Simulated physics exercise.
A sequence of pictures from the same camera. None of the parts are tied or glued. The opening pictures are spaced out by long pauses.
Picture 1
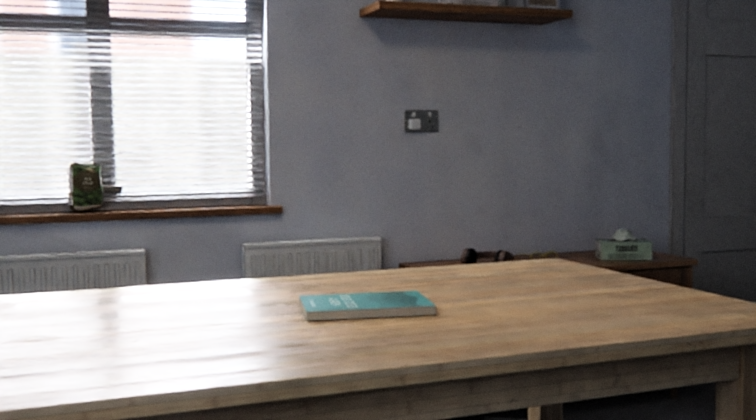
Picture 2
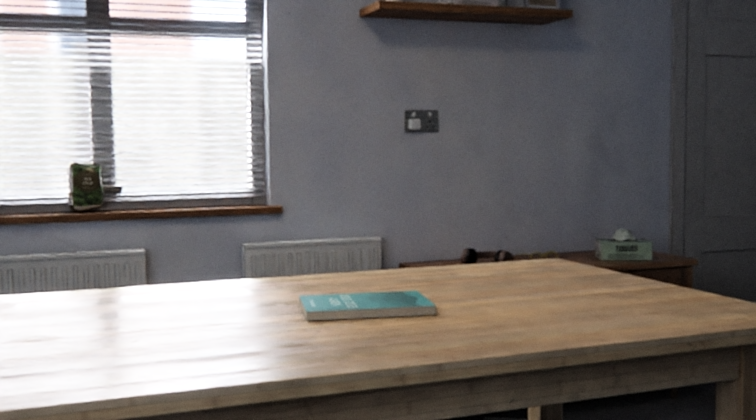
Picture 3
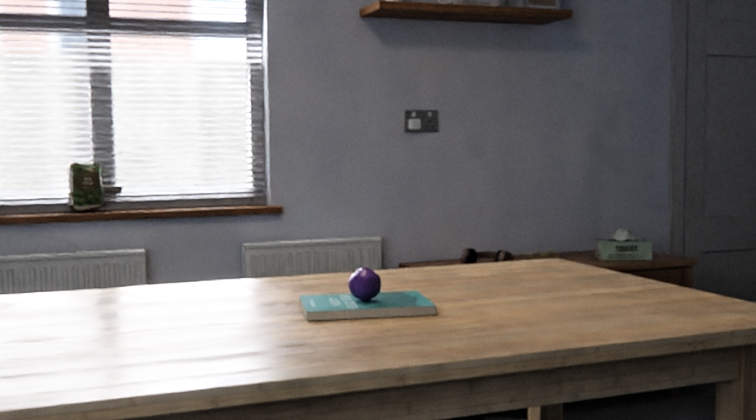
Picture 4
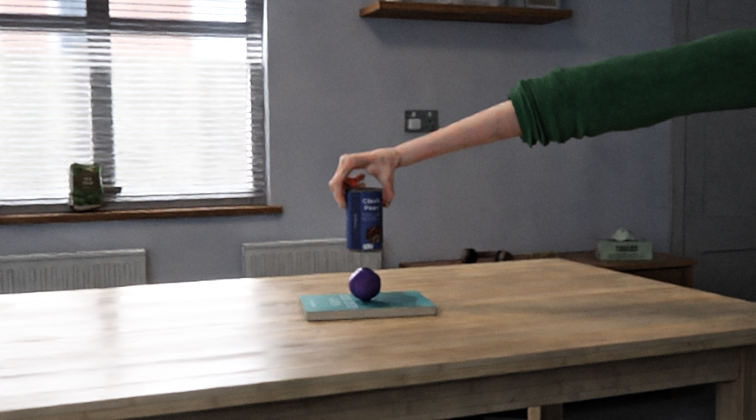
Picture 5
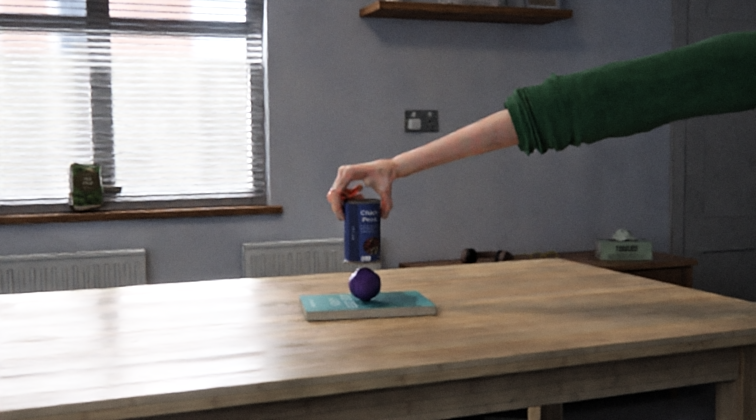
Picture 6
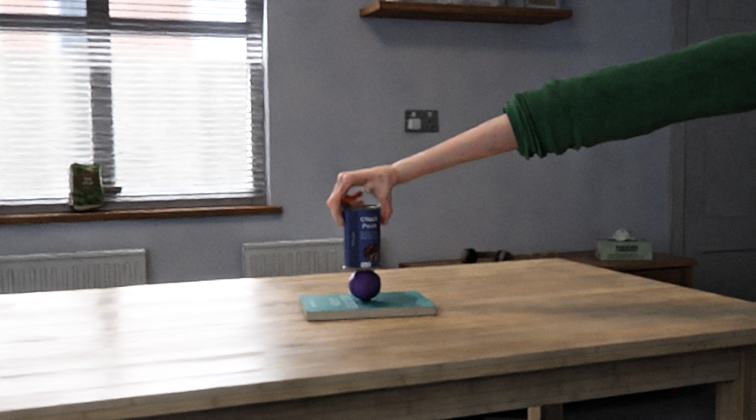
A turquoise book lay on a wooden table, then a purple ball appeared on top of it, and a hand in a green sleeve lowered a blue tin onto the ball and kept holding it.
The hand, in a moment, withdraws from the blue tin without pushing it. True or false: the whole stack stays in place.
False.
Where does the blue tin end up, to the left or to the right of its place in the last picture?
Leftward.
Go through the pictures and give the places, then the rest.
The last thing is not in view yet; turquoise book (365, 305), in the first picture.
The last thing is not in view yet; turquoise book (365, 305), in the second picture.
The last thing is not in view yet; turquoise book (365, 305), in the third picture.
On its way; blue tin (365, 219); turquoise book (365, 305), in the fourth picture.
On its way; blue tin (362, 231); turquoise book (365, 305), in the fifth picture.
Set down, still held; blue tin (362, 237); turquoise book (365, 305), in the sixth picture.
Then, 0.50 s on from there, blue tin now fallen.
Then, 0.60 s on from there, things are still on the move.
Then, 0.70 s on from there, as before.
In the end, fallen, blue tin; the other 2 unmoved. At the end, from the last picture's camera, blue tin near (248, 288). The pile comes apart.
